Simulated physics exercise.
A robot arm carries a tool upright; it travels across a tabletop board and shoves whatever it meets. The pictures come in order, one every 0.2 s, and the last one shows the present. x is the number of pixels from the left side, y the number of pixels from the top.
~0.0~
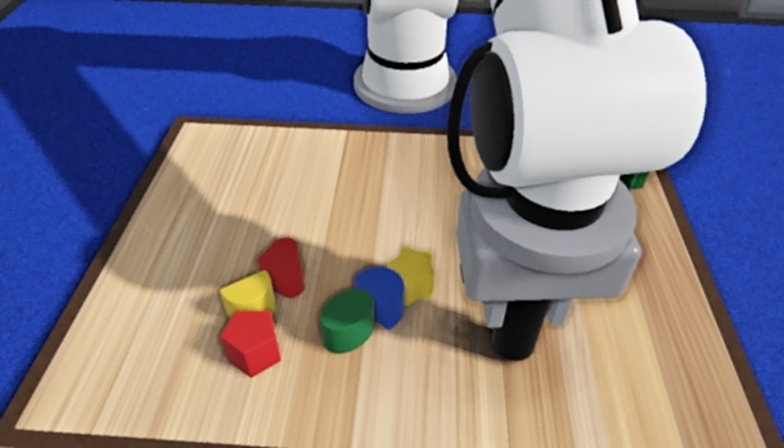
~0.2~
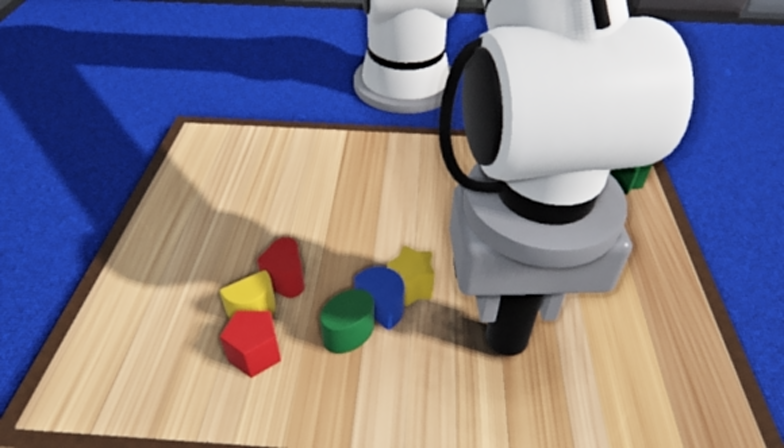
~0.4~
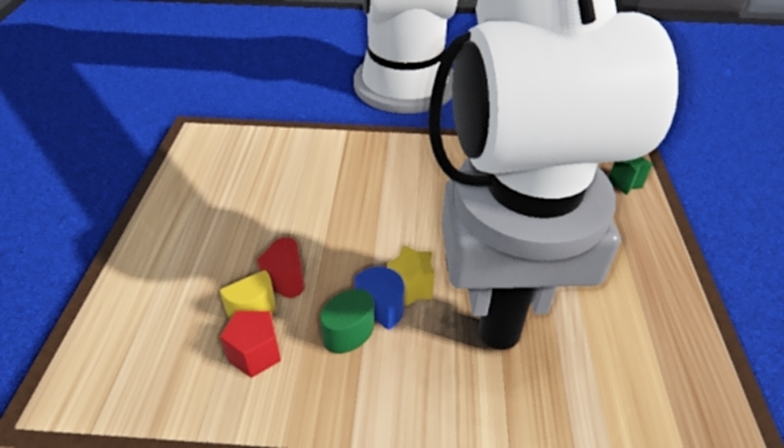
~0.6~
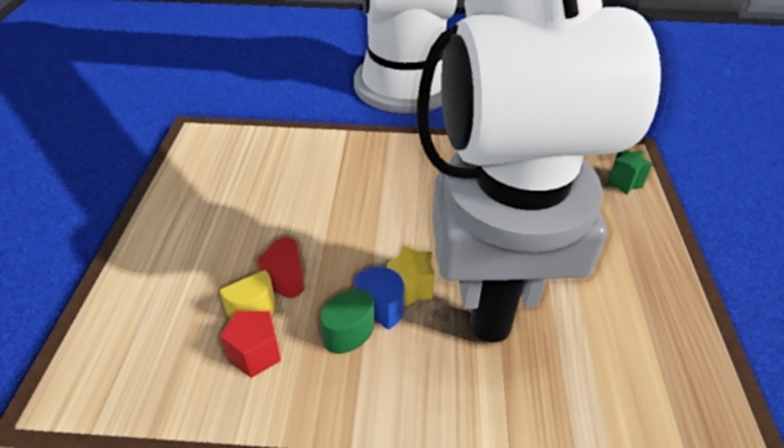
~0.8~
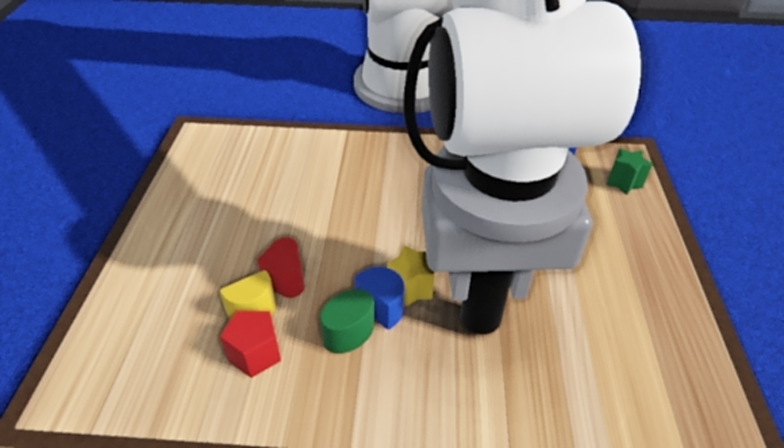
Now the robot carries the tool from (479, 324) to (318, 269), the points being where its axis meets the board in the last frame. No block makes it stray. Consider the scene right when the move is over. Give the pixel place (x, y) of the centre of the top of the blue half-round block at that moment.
Located at (309, 278).
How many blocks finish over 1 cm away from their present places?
Three or more shift.
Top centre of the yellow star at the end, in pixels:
Located at (378, 234).
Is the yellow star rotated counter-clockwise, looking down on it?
Final answer: No.
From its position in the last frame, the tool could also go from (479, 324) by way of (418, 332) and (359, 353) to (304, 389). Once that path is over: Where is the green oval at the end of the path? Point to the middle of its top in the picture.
If I read the scene right, the answer is (315, 309).
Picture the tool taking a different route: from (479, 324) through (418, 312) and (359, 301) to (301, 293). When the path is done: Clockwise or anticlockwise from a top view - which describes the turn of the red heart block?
Spin direction: Clockwise.
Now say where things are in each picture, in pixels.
The first picture shows lower end of the tool (513, 343), tops of blocks, red heart block (282, 255), green oval (347, 308), blue half-round block (382, 282), yellow star (413, 262).
The second picture shows tool (507, 338), blocks as before.
The third picture shows tool (499, 333), blocks as before.
The fourth picture shows tool (491, 326), blocks as before.
The fifth picture shows tool (481, 318), red heart block (282, 255), green oval (347, 308), blue half-round block (382, 282), yellow star (413, 262).
What follows on the original path. One third of the way, tool (422, 299); yellow star (404, 255).
Two thirds of the way, tool (368, 280); green oval (328, 313), turned 45° anticlockwise; blue half-round block (328, 276), turned 40° anticlockwise; yellow star (381, 236), turned 40° clockwise.
At the end, tool (317, 263); red heart block (277, 255); green oval (328, 313), turned 45° anticlockwise; blue half-round block (308, 278), turned 70° anticlockwise; yellow star (378, 234), turned 50° clockwise.
